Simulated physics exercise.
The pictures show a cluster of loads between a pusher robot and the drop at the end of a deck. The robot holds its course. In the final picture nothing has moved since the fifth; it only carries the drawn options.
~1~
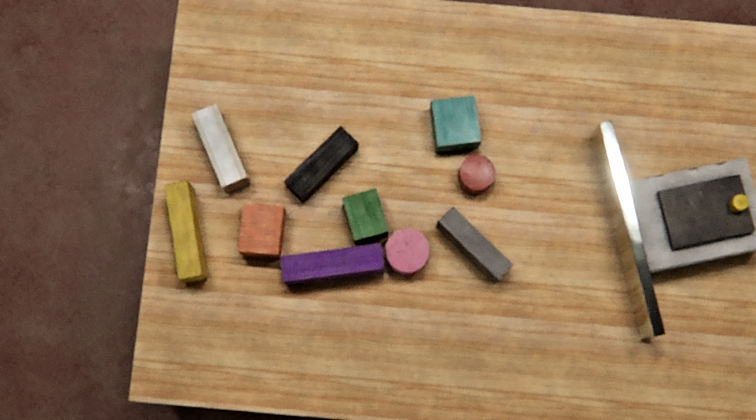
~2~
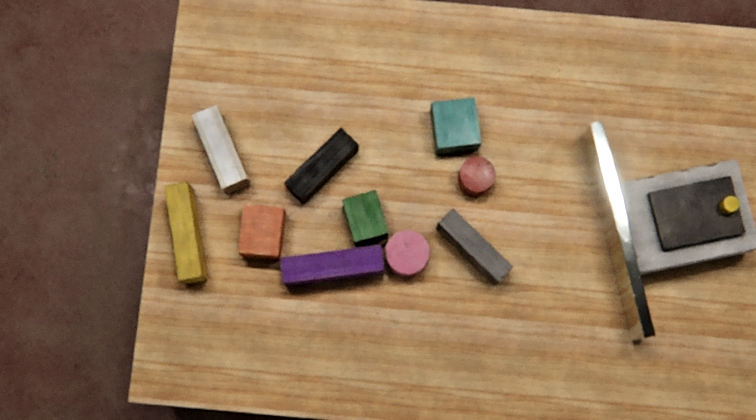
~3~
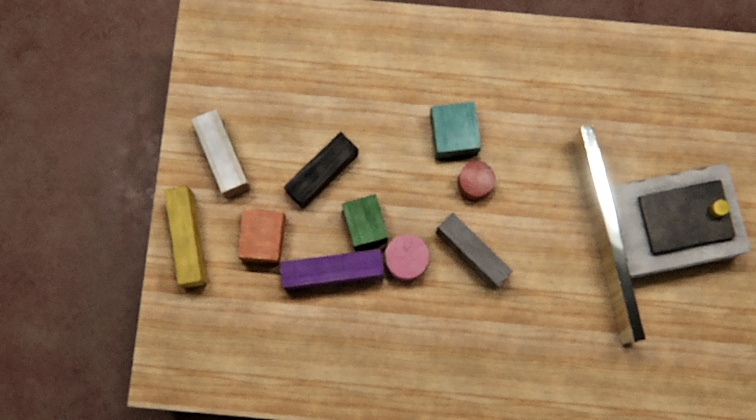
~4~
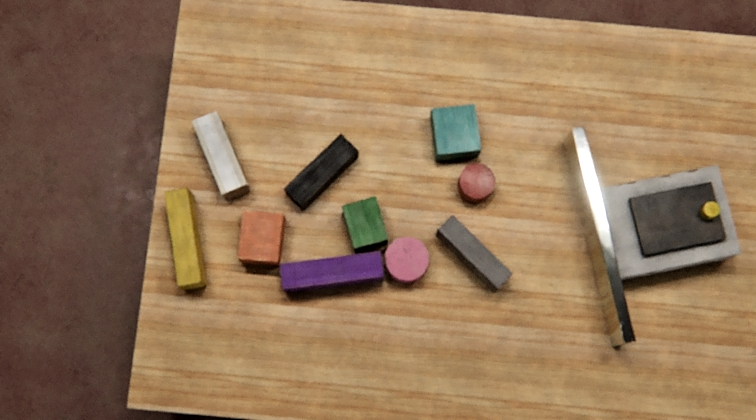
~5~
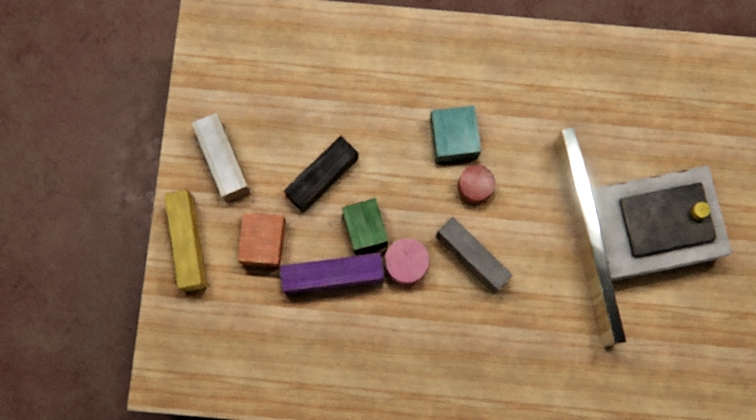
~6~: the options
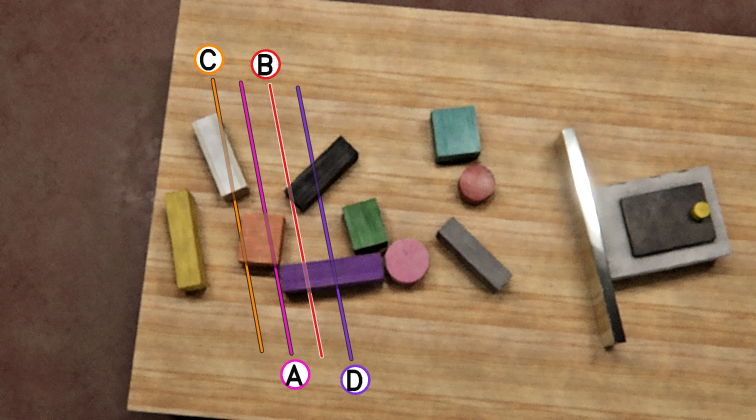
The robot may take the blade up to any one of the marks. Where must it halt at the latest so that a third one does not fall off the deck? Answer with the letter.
At C, and not beyond.
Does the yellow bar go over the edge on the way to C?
Yes.
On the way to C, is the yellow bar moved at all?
By then, yes.
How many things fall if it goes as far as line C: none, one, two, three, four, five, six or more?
Two.
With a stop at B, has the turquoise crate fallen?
No.
On the marked copy, A at (265, 215); B at (295, 217); C at (237, 212); D at (324, 220).
Following C. Soon after the start, robot (533, 209); turquoise crate (413, 136); grey bar (453, 261).
Later, robot (403, 198); white stick (216, 156); purple stick (231, 305).
In the end, robot (304, 189); white stick over the edge; yellow bar over the edge; two fallen.
As for the rest, A is within the limit but short; B is within the limit but short; D is within the limit but short.
